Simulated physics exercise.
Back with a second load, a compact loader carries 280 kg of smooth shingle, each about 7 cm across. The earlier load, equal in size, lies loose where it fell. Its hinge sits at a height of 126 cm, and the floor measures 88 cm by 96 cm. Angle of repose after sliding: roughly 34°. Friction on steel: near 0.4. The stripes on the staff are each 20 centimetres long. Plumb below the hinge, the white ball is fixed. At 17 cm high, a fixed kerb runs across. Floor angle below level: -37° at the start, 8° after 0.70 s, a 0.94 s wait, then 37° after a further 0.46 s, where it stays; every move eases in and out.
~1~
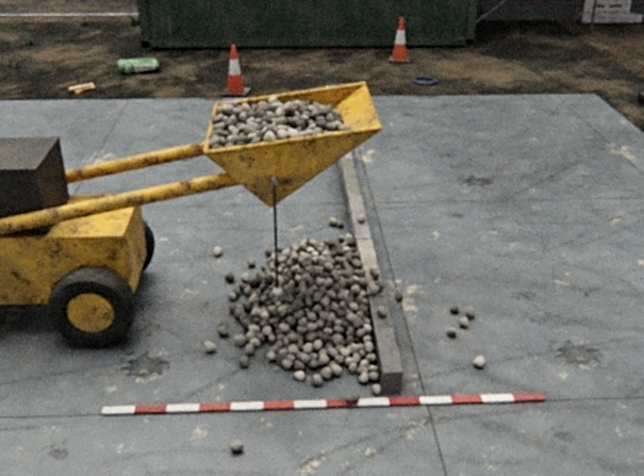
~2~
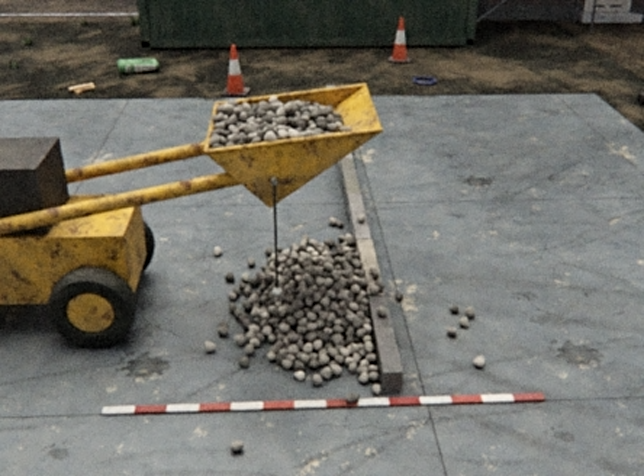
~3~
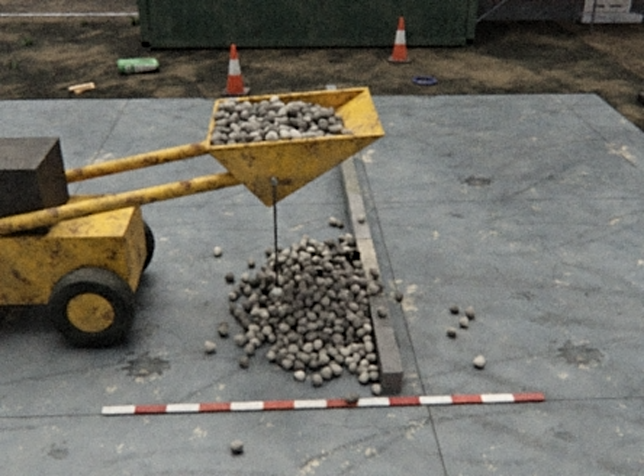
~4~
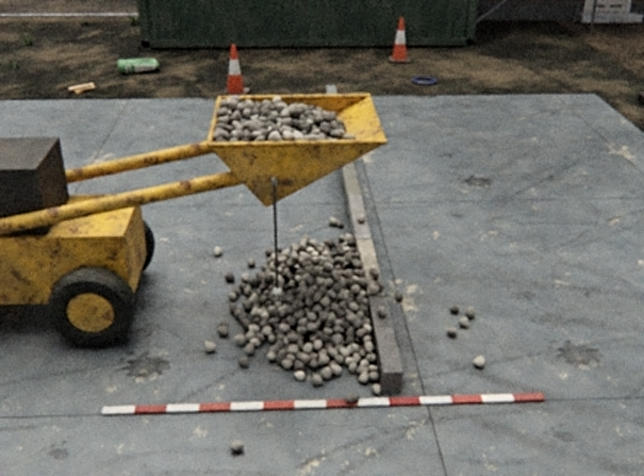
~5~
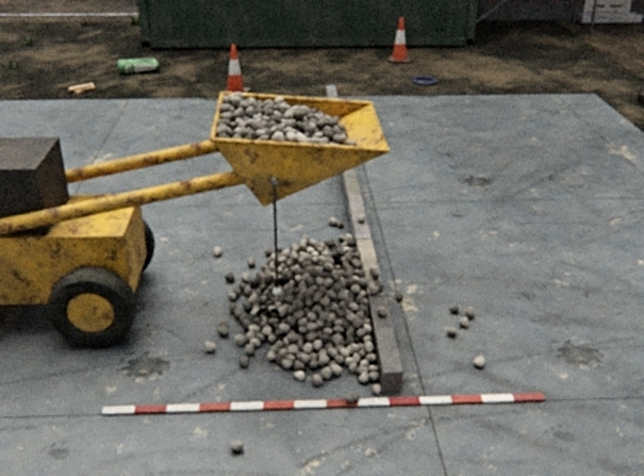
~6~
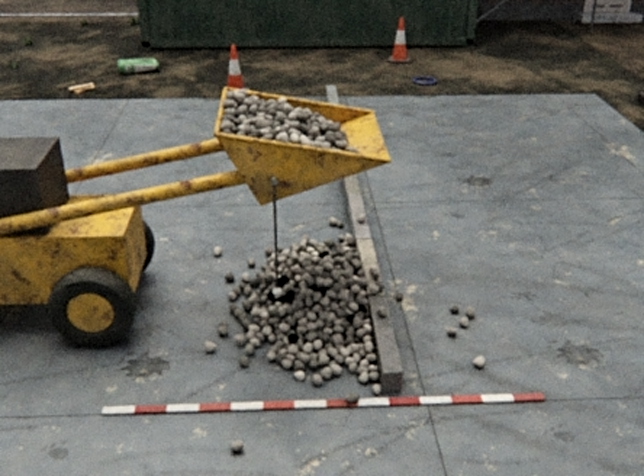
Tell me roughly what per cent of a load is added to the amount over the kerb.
Roughly 90 per cent of a load is added.
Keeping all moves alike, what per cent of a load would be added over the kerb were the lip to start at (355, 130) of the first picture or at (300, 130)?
Case one about 65 %, case two about 10 %.
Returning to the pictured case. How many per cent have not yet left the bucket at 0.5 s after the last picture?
Roughly 100 per cent is still inside.
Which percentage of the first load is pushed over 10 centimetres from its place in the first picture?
Near 0 per cent, I reckon.
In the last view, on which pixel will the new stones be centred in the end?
Middle: Approx. (425, 291) px.
Then, 0.2 s after the last picture the floor is at 1°; in per cent of one load, 100 in the bucket, 99 on this side of the kerb, 1 over the kerb; the foremost stones are at (433, 311).
Then, 0.5 s after the last picture the floor is at 8°; in per cent of one load, 100 in the bucket, 99 on this side of the kerb, 1 over the kerb; the foremost stones are at (433, 311).
Then, 2.2 s after the last picture the floor is at 37°; in per cent of one load, 14 in the bucket, 126 on this side of the kerb, 60 over the kerb; the foremost stones are at (494, 276).
Then, 4.7 s after the last picture the floor is at 37°; in per cent of one load, 0 in the bucket, 109 on this side of the kerb, 91 over the kerb; the foremost stones are at (550, 303). Net gain over the kerb, 90.
